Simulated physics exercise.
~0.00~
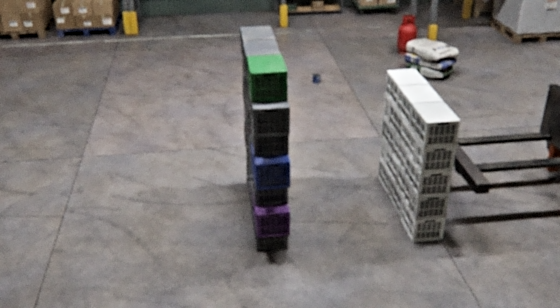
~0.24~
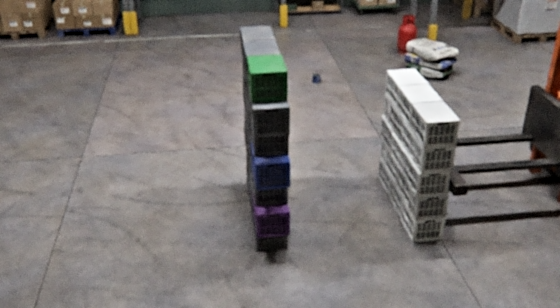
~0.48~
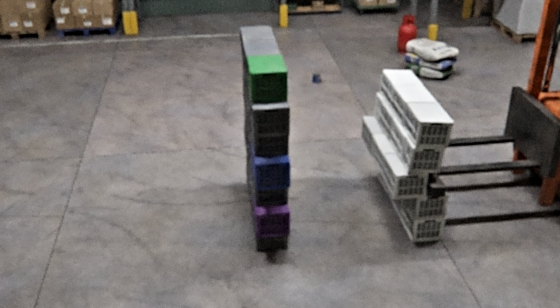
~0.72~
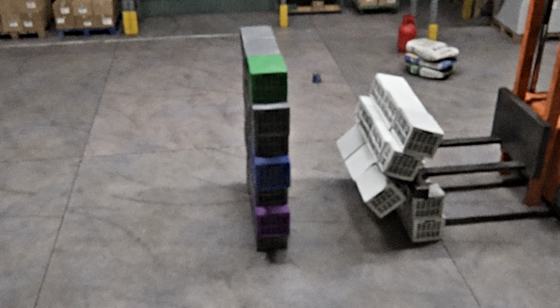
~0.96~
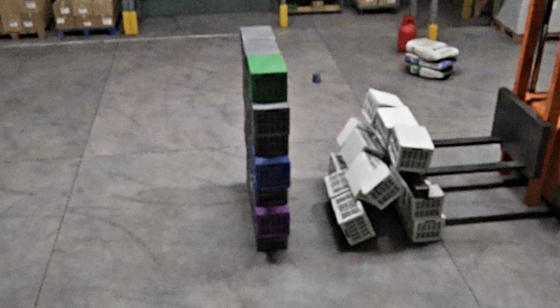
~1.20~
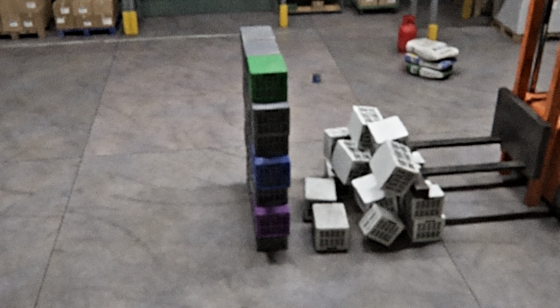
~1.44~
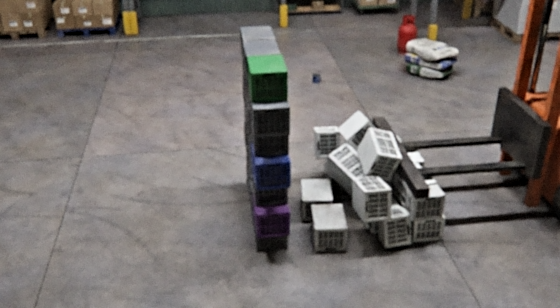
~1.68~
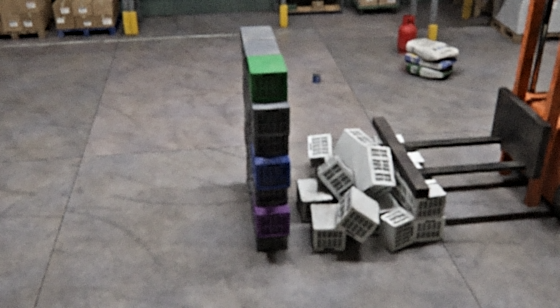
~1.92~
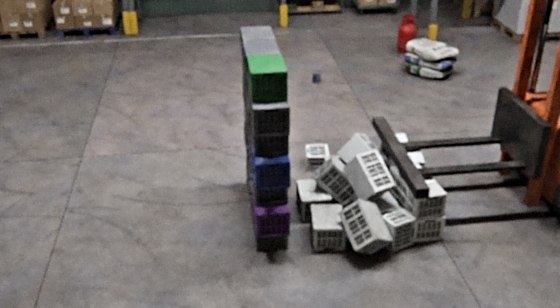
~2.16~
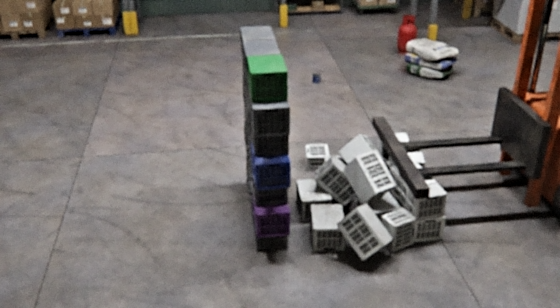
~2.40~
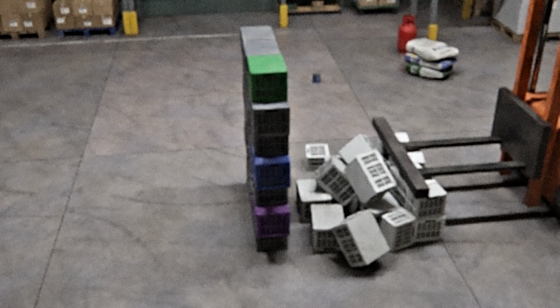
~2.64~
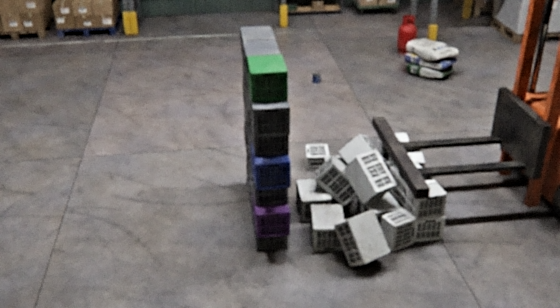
On a grey warehouse floor, a narrow dark stack with green, blue and purple crates stands to the left of a pale wall of crates. A forklift moves in from the right, its forks reaching toward the pale wall. The wall's middle is shoved left and juts out, then the upper crates lean and break apart. They tumble into the gap between the two stacks as the forklift halts. The loose crates shift and settle into a heap against a dark beam, while the coloured stack stays upright, its purple crate still in place.
